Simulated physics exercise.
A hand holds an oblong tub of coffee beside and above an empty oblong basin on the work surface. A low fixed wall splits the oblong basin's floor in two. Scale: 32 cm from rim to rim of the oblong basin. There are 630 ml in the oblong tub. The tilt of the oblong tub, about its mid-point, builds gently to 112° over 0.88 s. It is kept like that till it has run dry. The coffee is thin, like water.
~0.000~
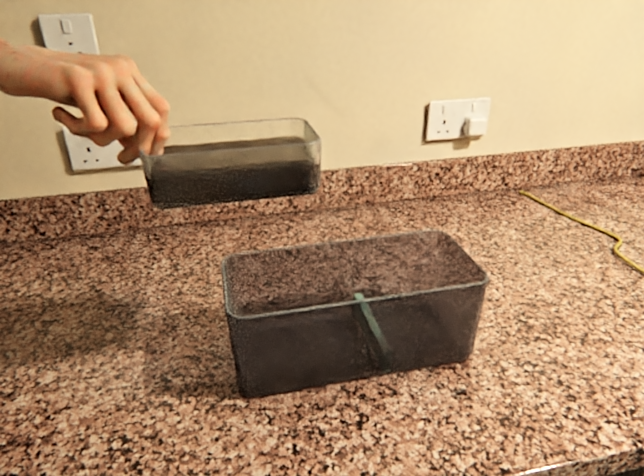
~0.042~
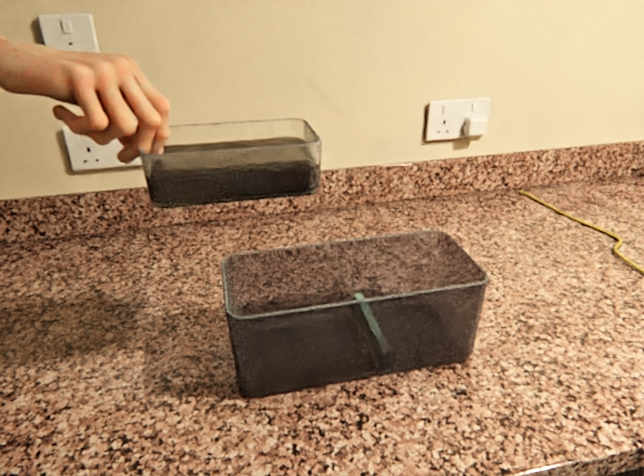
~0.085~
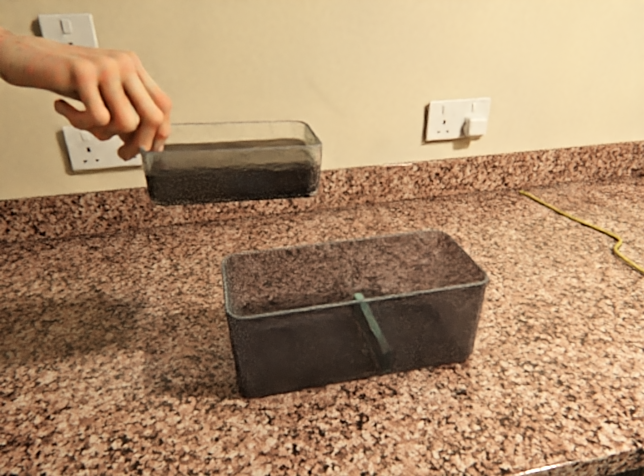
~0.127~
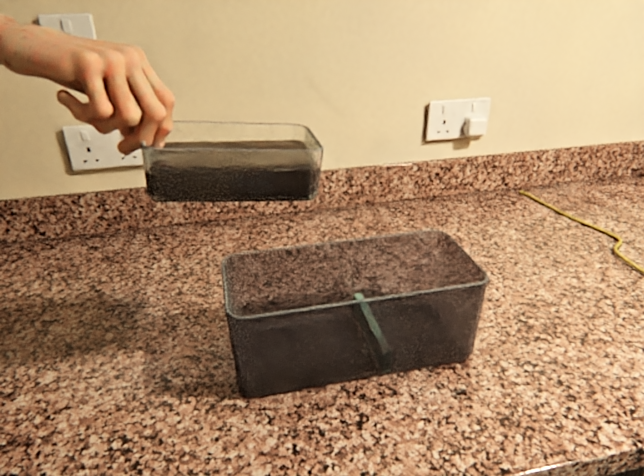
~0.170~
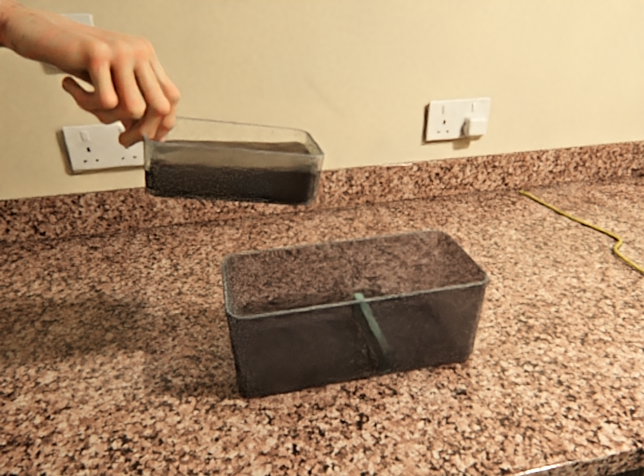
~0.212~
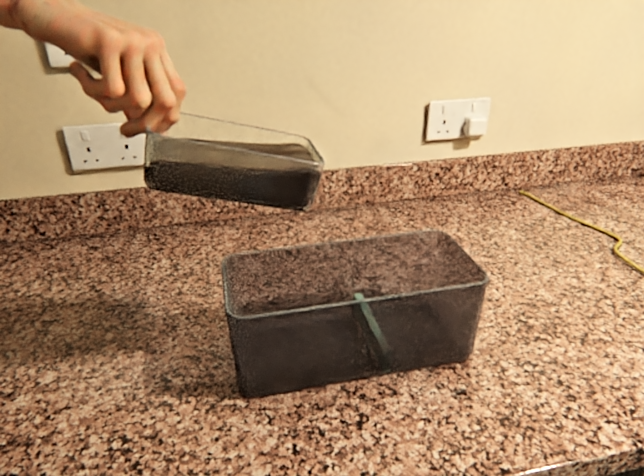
A hand at the upper left holds a clear oblong tub of dark coffee above a speckled pinkish-brown worktop, seen from slightly above by a still camera. Below it sits a larger, dark see-through basin with a greenish strip on its front, with white sockets on the cream wall and a yellow cord at right. The hand rises slightly and gently tilts the tub, its right end dipping lower.
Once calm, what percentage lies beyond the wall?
The far part has some 33 per cent.
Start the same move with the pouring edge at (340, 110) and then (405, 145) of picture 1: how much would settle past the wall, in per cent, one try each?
First 55, then 65 per cent.
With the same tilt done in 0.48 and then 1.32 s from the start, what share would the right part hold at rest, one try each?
In turn about 15 and 40 per cent.
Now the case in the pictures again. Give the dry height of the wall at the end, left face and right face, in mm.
Some 20 mm on the left and 22 mm on the right.
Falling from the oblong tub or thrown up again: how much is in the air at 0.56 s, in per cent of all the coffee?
About 58 per cent.
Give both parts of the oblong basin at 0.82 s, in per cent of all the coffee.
Some 56 per cent left and 32 right.
Then, 0.56 s in, the tilt is 80° and 16 per cent is still to pour, 19 is left of the wall and 7 right of it.
Then, 0.82 s in, the tilt is 111° and 2 per cent is still to pour, 57 is left of the wall and 32 right of it.
Then, 1.09 s in, the tilt is 112° and 0 per cent is still to pour, 60 is left of the wall and 33 right of it.
Then, 1.38 s in, the tilt is 112° and 0 per cent is still to pour, 60 is left of the wall and 33 right of it.
Finally, 60 per cent lies left of the wall, 33 right of it and 7 outside.
